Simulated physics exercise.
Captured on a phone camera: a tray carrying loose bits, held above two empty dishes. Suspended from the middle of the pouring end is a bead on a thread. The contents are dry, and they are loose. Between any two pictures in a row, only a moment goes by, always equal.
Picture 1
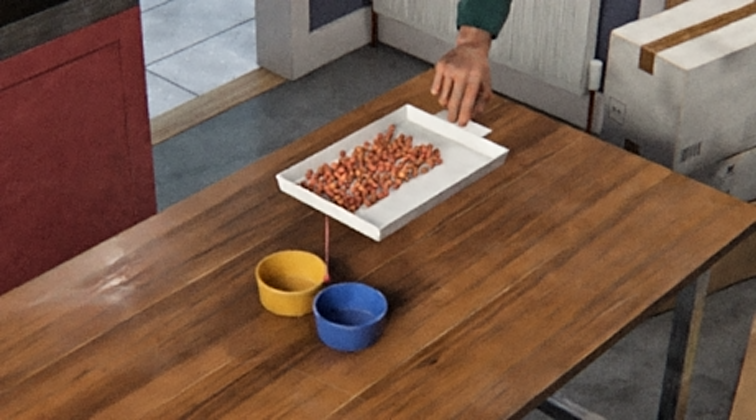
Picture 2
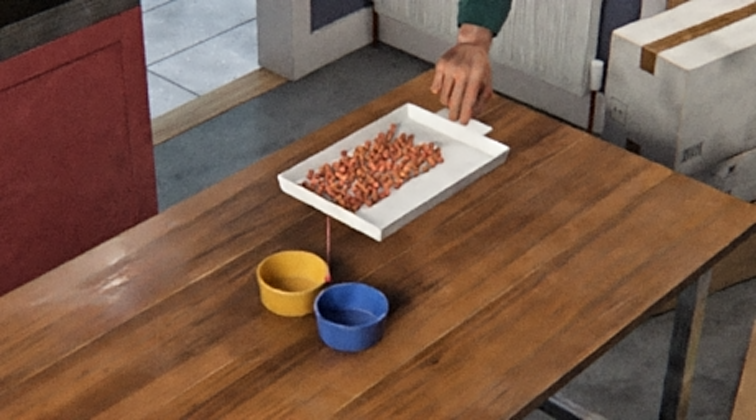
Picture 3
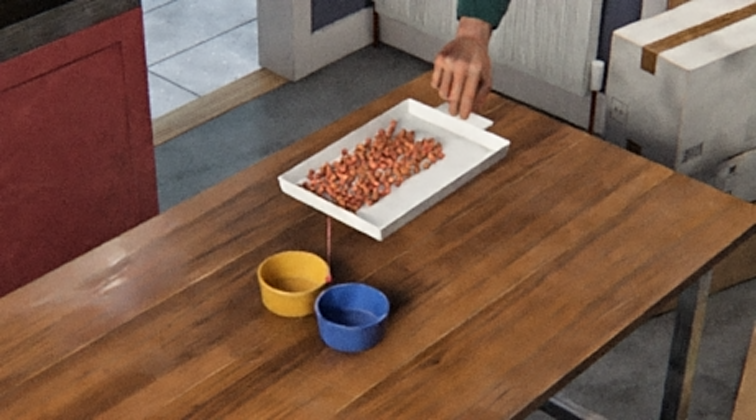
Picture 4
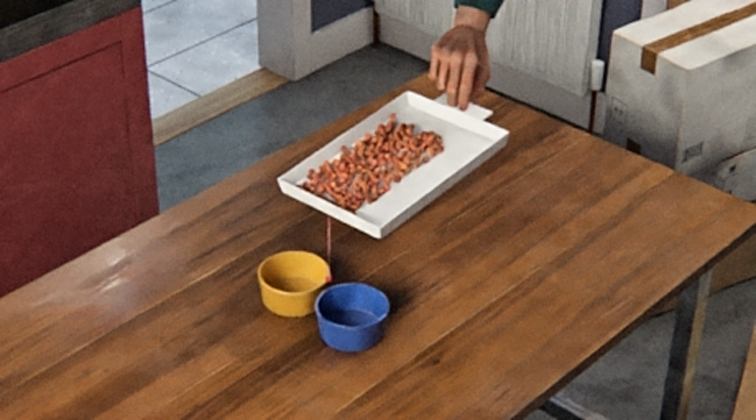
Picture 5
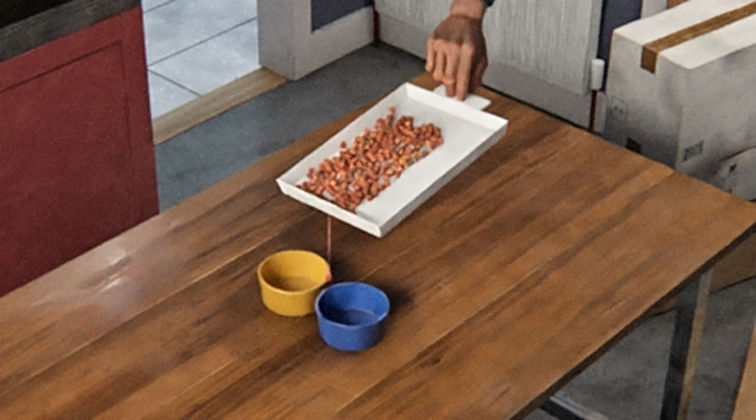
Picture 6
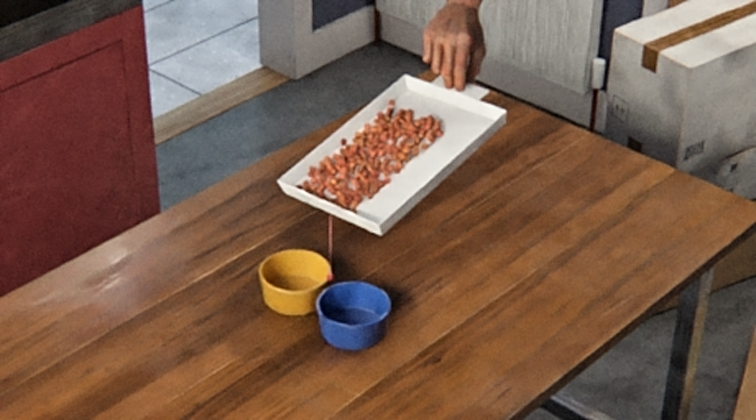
We see a hand holding a white tray of loose reddish-brown pellets above a yellow dish and a blue dish on a wooden table, then slowly raising the handle end so the tray slants slightly toward its near left corner.
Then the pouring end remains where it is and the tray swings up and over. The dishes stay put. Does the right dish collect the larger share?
I'd say the left dish gets the lion's share of it.
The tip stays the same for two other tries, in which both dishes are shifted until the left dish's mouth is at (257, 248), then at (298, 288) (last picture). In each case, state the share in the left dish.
You'd get 10 in a hundred the first time and 50 in a hundred the second.
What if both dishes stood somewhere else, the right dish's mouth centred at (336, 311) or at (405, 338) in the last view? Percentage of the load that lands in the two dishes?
In turn about 80 and about 0 percent.
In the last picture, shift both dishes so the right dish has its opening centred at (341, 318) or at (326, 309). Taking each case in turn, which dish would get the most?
In order of the tries: The dish on the left side, then the dish on the left side.
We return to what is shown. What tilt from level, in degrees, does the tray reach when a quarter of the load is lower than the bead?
I'd put it at about 110 degrees.
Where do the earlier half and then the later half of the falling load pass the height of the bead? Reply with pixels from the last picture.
The first part passes (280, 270); everything after passes (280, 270).
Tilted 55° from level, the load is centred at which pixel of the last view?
I'd mark the middle close to (330, 156).
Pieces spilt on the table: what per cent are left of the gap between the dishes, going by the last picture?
Share to the left: Near 90 per cent.
Just after the last frame, tray tipped steeply; every one on the tray.
A moment on, tray tipped right over; almost all on the tray; just a few in the left dish.
Further on, tray tipped past a quarter turn; roughly two thirds in the left dish; roughly a third outside both.
When it is over, tray tipped past a quarter turn; not one in the right dish; roughly two thirds in the left dish; roughly a third outside both.
